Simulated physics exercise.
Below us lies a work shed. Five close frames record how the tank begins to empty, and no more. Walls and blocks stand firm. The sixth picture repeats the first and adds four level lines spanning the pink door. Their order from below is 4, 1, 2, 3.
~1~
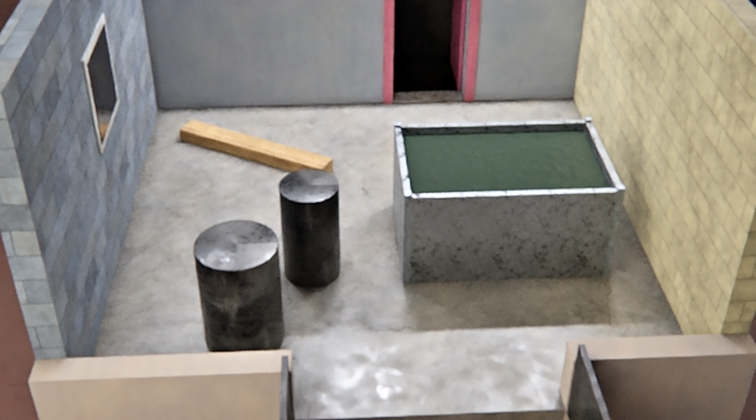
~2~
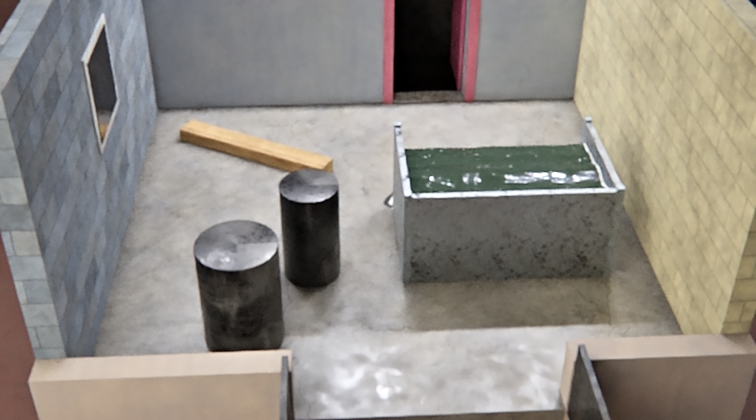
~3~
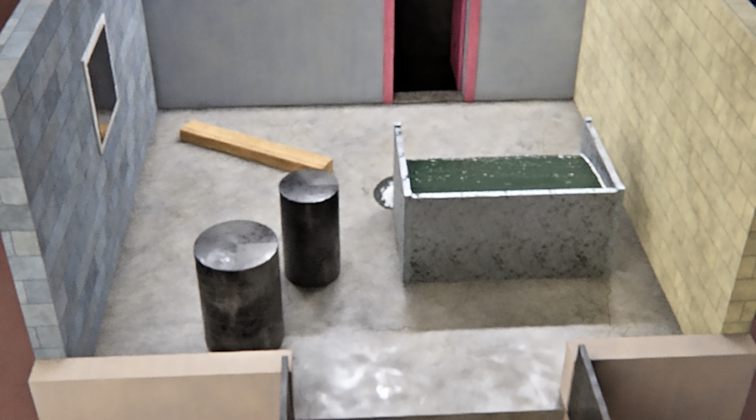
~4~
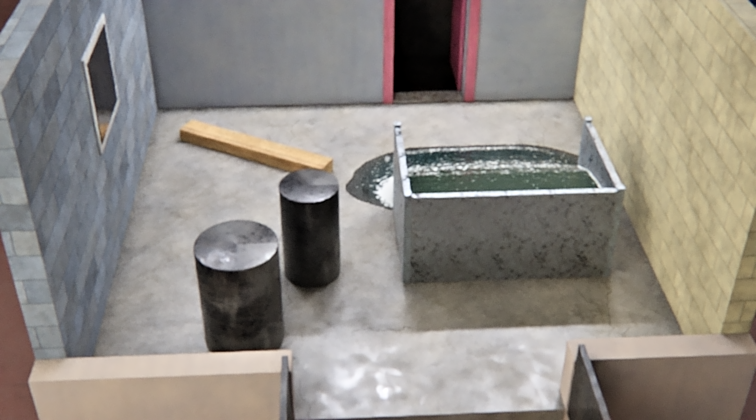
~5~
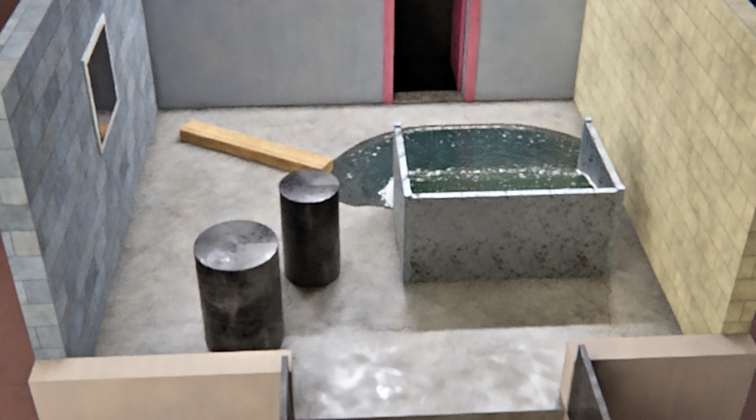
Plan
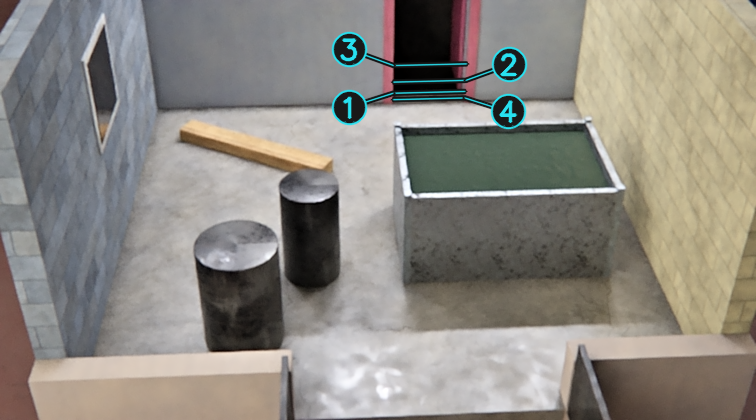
A grey stone tank of dark green water stands right of centre in a walled work shed seen from above, between a grey block wall on the left and a yellow one on the right. Two dark metal cylinders and a wooden beam lie to its left, with a pink-framed doorway behind. The tank's water drops and ripples, then spreads across the floor behind and left of it, reaching the beam's near end, while the camera stays still.
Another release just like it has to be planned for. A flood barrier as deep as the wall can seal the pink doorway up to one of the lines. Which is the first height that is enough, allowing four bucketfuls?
3.
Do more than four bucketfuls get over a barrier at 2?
Yes, that goes wrong.
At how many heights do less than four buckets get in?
One of the four.
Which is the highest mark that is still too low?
That would be 2.
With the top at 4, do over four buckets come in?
Yes, it does.
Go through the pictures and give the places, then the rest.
In the first frame, water in the tank at rest, its middle at (503, 163); foot of the pink doorway at (428, 102); open gate at (431, 340).
In the second frame, water covers 2 % of the ground, its front hidden from here.
In the third frame, water covers 6 % of the ground, its front hidden from here.
In the fourth frame, front seen at (369, 167), 12 % of the ground wet.
In the fifth frame, front seen at (526, 127), 19 % of the ground wet.
On the marked copy, 1 at (429, 92); 2 at (429, 81); 3 at (430, 64); 4 at (429, 98); from the bottom up 4, 1, 2, 3.
With 1, dozens of bucketfuls pour in.
With 2, about 13 bucketfuls get in.
With 3, a splash gets over, under a bucket.
With 4, dozens of bucketfuls pour in.
